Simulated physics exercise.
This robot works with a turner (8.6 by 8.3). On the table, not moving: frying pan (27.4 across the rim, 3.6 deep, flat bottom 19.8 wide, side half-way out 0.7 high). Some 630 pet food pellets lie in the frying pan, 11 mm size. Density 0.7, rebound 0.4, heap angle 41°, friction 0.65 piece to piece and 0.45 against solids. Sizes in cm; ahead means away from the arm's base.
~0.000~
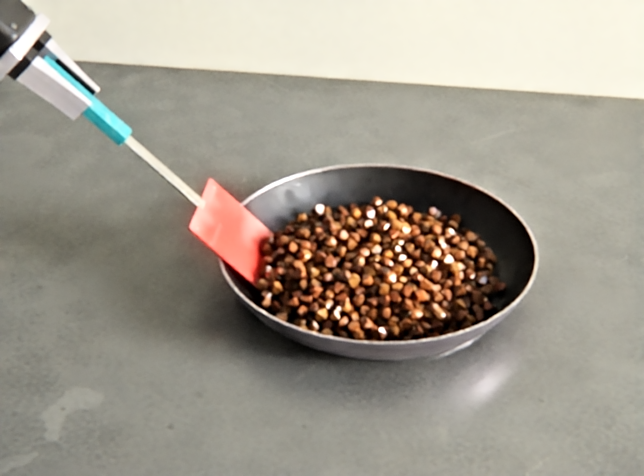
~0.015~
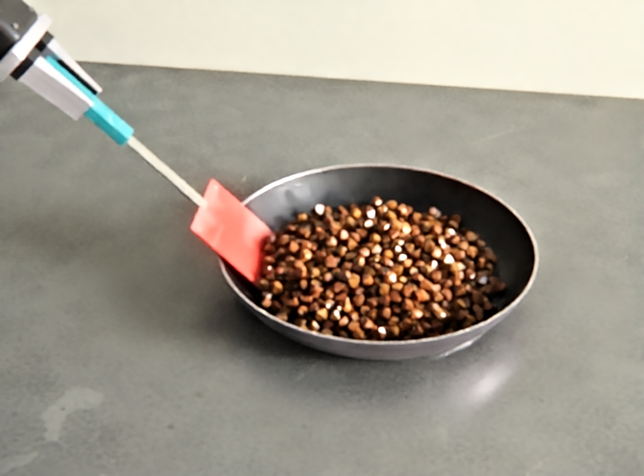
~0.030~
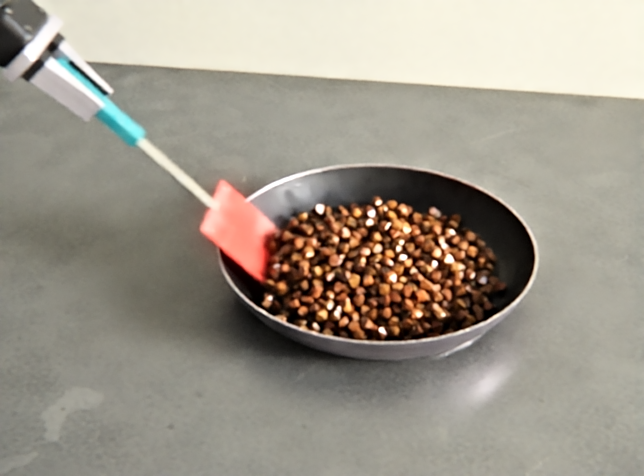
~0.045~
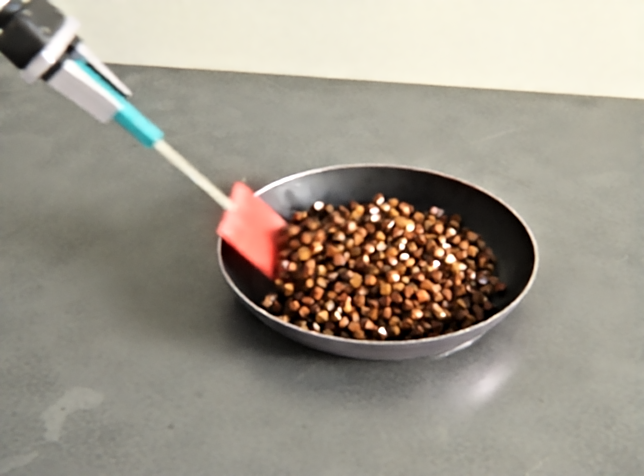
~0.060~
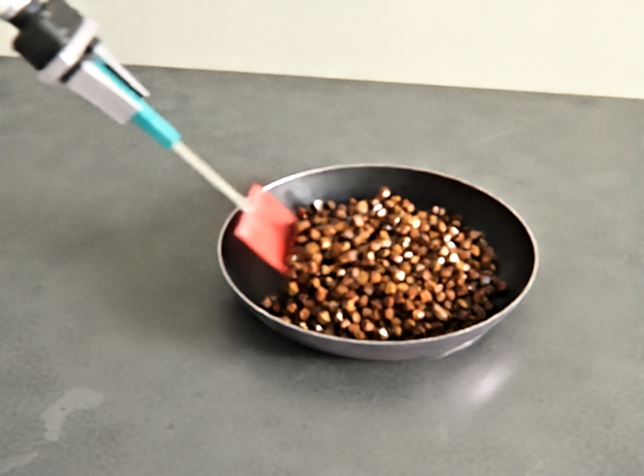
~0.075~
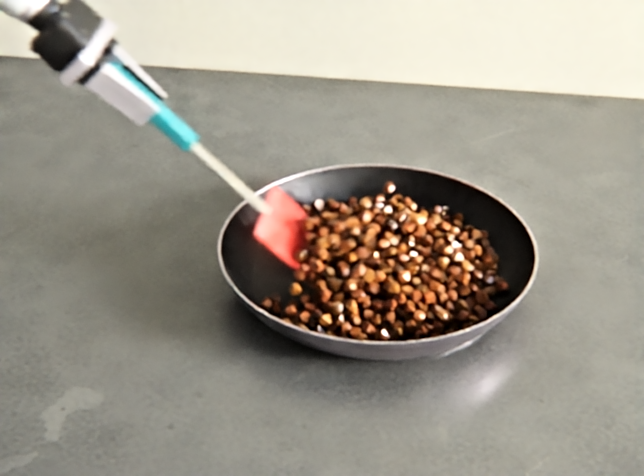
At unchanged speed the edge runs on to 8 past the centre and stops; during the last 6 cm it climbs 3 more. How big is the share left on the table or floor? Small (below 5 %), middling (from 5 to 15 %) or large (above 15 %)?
On the table or floor the share is large, above 15 %.
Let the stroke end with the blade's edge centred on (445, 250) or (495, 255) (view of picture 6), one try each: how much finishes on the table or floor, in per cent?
About 15 and 30 per cent.
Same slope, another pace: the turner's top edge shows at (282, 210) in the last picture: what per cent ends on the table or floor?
Some 30 per cent.
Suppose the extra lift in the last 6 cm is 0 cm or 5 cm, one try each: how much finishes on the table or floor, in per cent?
Some 10 and 20 per cent.
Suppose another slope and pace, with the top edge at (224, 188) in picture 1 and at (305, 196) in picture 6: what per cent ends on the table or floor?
About 25 per cent.
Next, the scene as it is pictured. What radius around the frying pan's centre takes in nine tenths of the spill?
Roughly 35 cm.
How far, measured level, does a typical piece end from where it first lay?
About 4 cm.
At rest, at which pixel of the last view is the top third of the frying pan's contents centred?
Around (476, 265).
By 0.11 s, sloping 44°, highest piece 6 above the table; 634 in the frying pan.
By 0.15 s, sloping 44°, highest piece 7 above the table; 634 in the frying pan.
By 0.37 s, sloping 44°, highest piece 5 above the table; 488 in the frying pan, 140 on the table or floor, 6 on the blade or in flight.
By 1.42 s, sloping 44°, highest piece 4 above the table; 487 in the frying pan, 147 on the table or floor.
Final count, 487 in the frying pan, 147 on the table or floor. That is 23 % on the table or floor.
